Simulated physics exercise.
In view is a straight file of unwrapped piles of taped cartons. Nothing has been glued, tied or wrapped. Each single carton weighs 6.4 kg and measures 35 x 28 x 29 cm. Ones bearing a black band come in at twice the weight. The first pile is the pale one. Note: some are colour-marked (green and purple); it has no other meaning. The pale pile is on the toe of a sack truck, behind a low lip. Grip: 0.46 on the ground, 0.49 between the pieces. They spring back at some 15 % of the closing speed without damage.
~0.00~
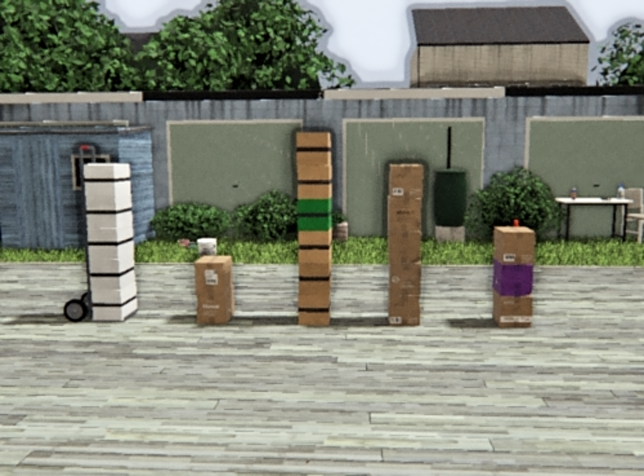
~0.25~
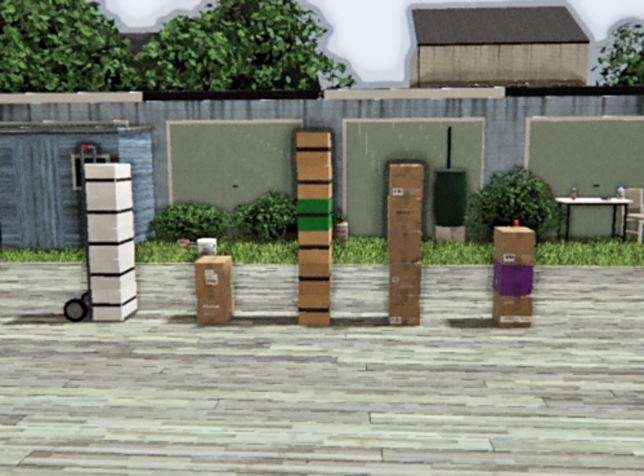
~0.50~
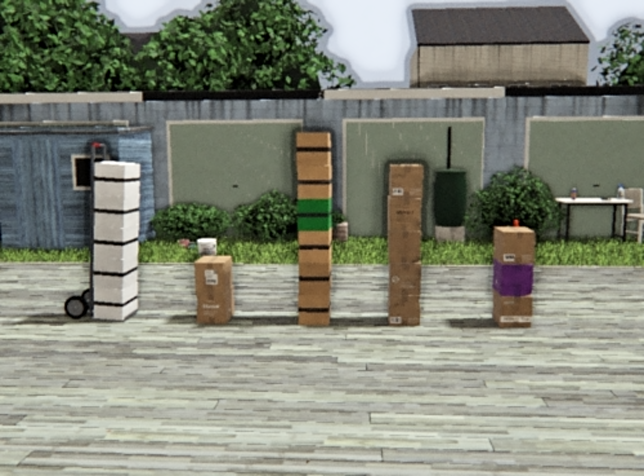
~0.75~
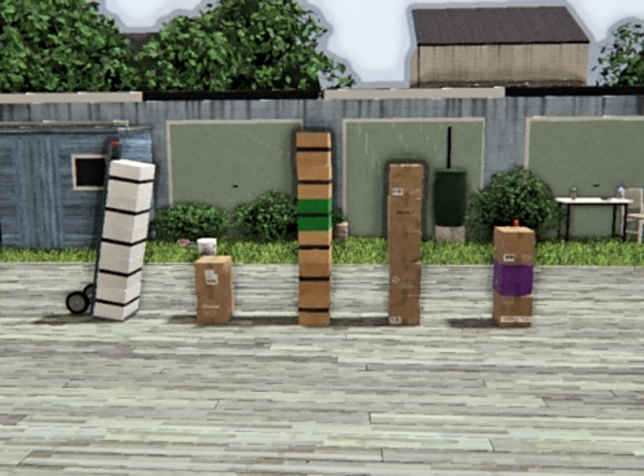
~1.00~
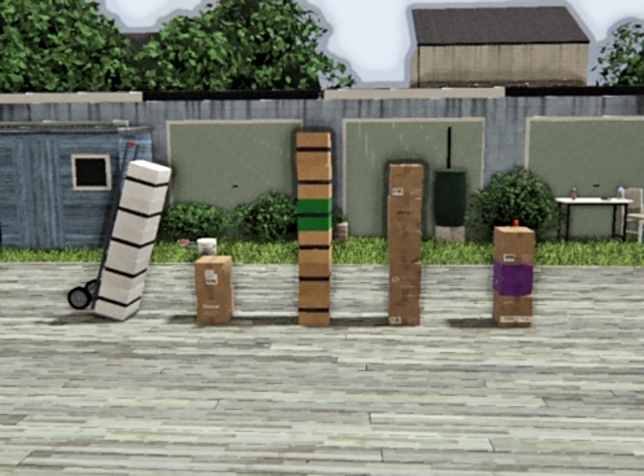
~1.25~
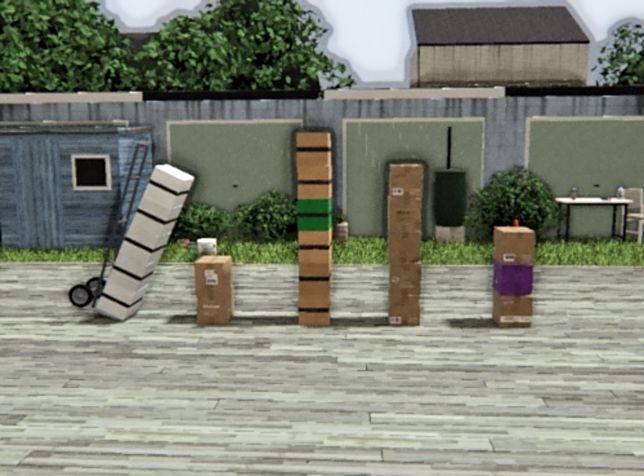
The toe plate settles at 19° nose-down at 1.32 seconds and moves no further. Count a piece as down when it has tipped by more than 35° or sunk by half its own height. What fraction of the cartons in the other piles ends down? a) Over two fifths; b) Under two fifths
b, under two fifths.
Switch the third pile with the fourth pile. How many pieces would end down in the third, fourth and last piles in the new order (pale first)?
Down tally in the new order: Third = 0, fourth = 0, last = 0.
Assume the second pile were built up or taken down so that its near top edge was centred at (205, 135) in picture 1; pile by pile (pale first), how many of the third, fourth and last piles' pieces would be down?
Pile by pile that makes third 6, fourth 4, last 3.
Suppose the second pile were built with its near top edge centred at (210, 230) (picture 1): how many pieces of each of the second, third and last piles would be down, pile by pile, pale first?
In that case second 3, third 6, last 3.
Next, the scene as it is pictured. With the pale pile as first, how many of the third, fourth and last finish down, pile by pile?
For the third pile 0, for the fourth pile 0, for the last pile 0.
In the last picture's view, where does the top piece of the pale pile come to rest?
The top piece finishes near (285, 308).
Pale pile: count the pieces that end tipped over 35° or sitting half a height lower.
The number you get is 5.
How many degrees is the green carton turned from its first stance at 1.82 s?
Angle at that time, about 0 degrees.
Around 1.38 s, 0 of the pale pile down; none of the 16 other cartons down.
Around 1.58 s, 5 of the pale pile down; none of the 16 other cartons down.
Around 1.82 s, 5 of the pale pile down; none of the 16 other cartons down, 2 disturbed.
Finally (2.9 s), 5 of the pale pile down; 2 of the 16 other cartons down; green carton displaced 33 mm; purple carton unmoved. That is 12 per cent. Seen by the last camera, middles, green carton near (319, 213), purple carton near (512, 277).
